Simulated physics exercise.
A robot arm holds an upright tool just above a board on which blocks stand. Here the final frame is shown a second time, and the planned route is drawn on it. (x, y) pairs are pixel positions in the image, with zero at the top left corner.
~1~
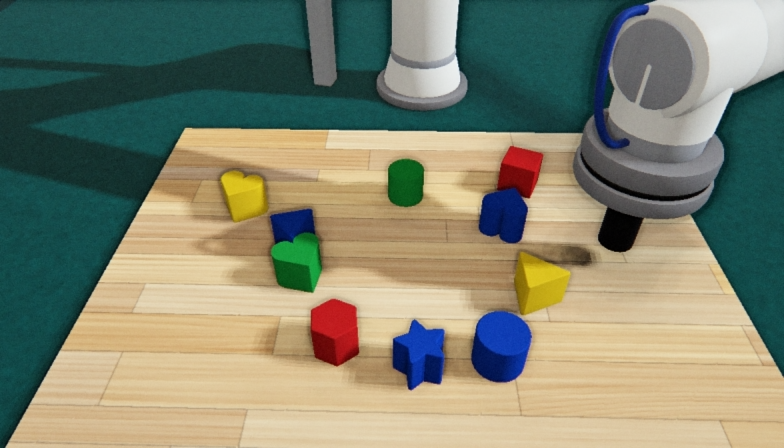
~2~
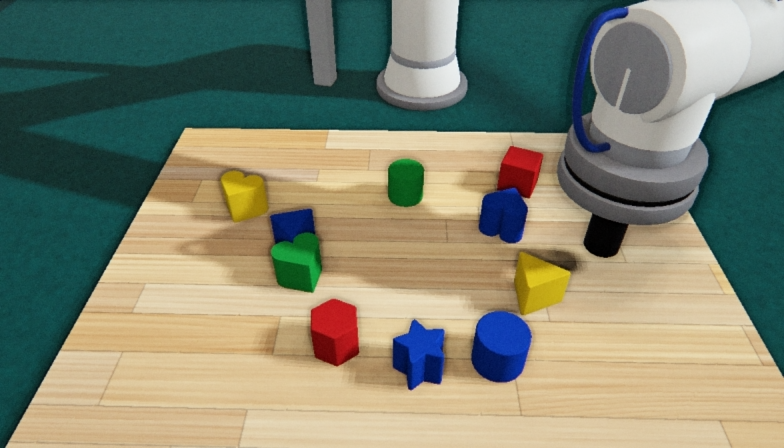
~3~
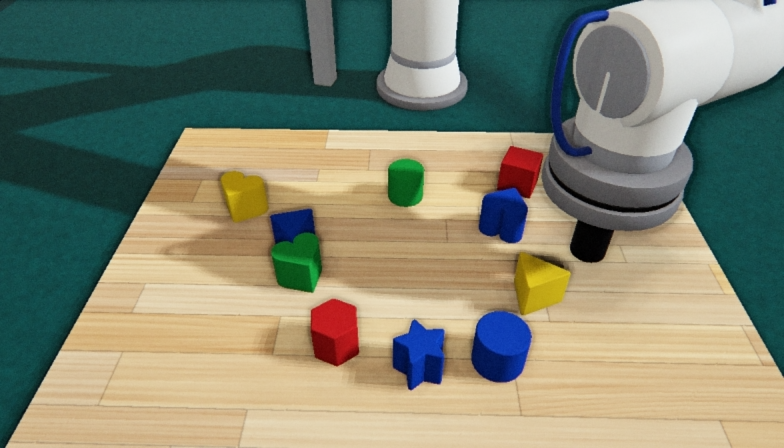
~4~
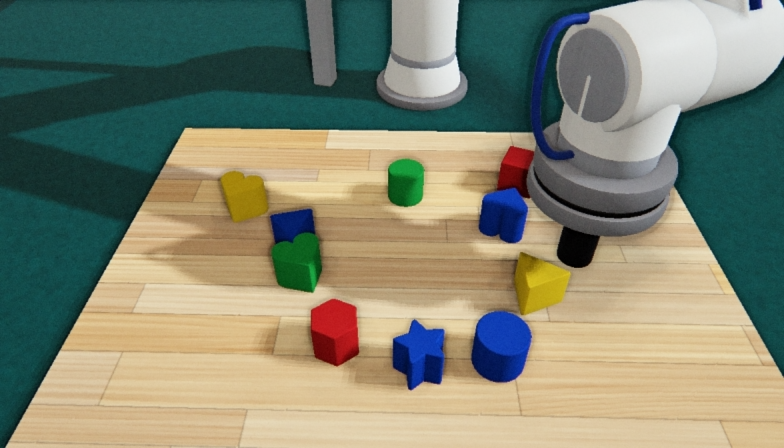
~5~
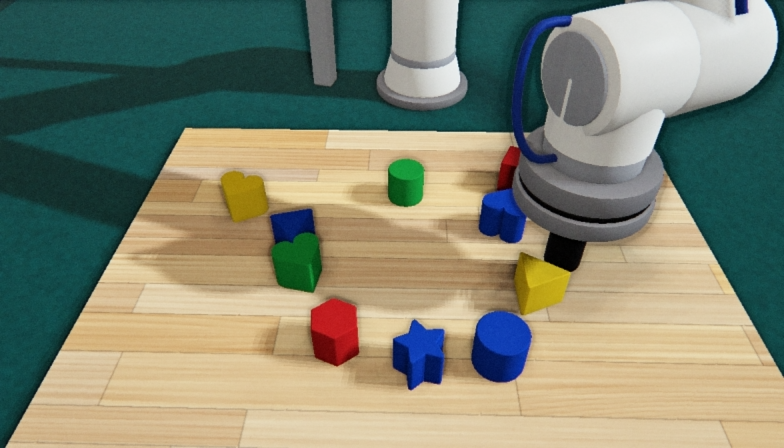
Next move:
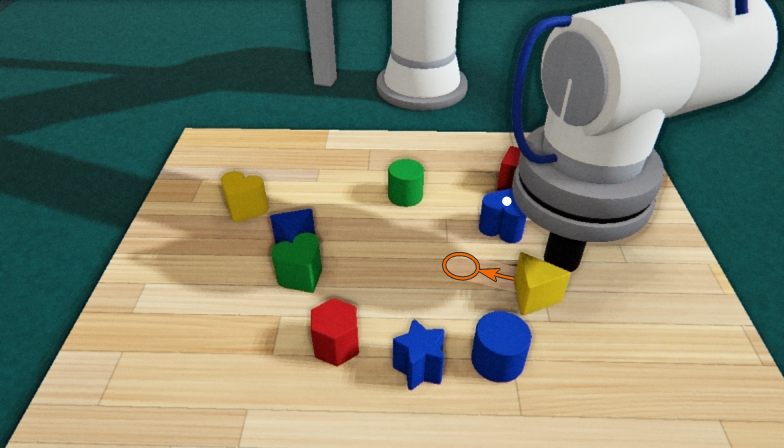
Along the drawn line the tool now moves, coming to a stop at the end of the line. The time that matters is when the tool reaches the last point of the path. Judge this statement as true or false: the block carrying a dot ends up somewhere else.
Answer: False.
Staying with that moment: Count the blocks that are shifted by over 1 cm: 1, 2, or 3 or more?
That's one.
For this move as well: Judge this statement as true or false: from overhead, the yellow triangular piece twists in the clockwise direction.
That statement is not accurate.
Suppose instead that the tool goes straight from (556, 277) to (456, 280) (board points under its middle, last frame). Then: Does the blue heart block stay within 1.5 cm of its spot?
I believe so.
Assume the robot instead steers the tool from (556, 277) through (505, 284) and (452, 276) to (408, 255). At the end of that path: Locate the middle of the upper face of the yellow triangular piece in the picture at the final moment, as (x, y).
I think it will end close to (520, 281).
Path on the board, from (556, 277) via (525, 280) and (492, 274), ending at (461, 266); the dot is on the blue heart block.
The first path, step by step. Halfway along, tool at (510, 260); yellow triangular piece at (528, 275), turned 25° anticlockwise.
At the end, tool at (463, 249); blue heart block in place; yellow triangular piece at (528, 275), turned 25° anticlockwise.
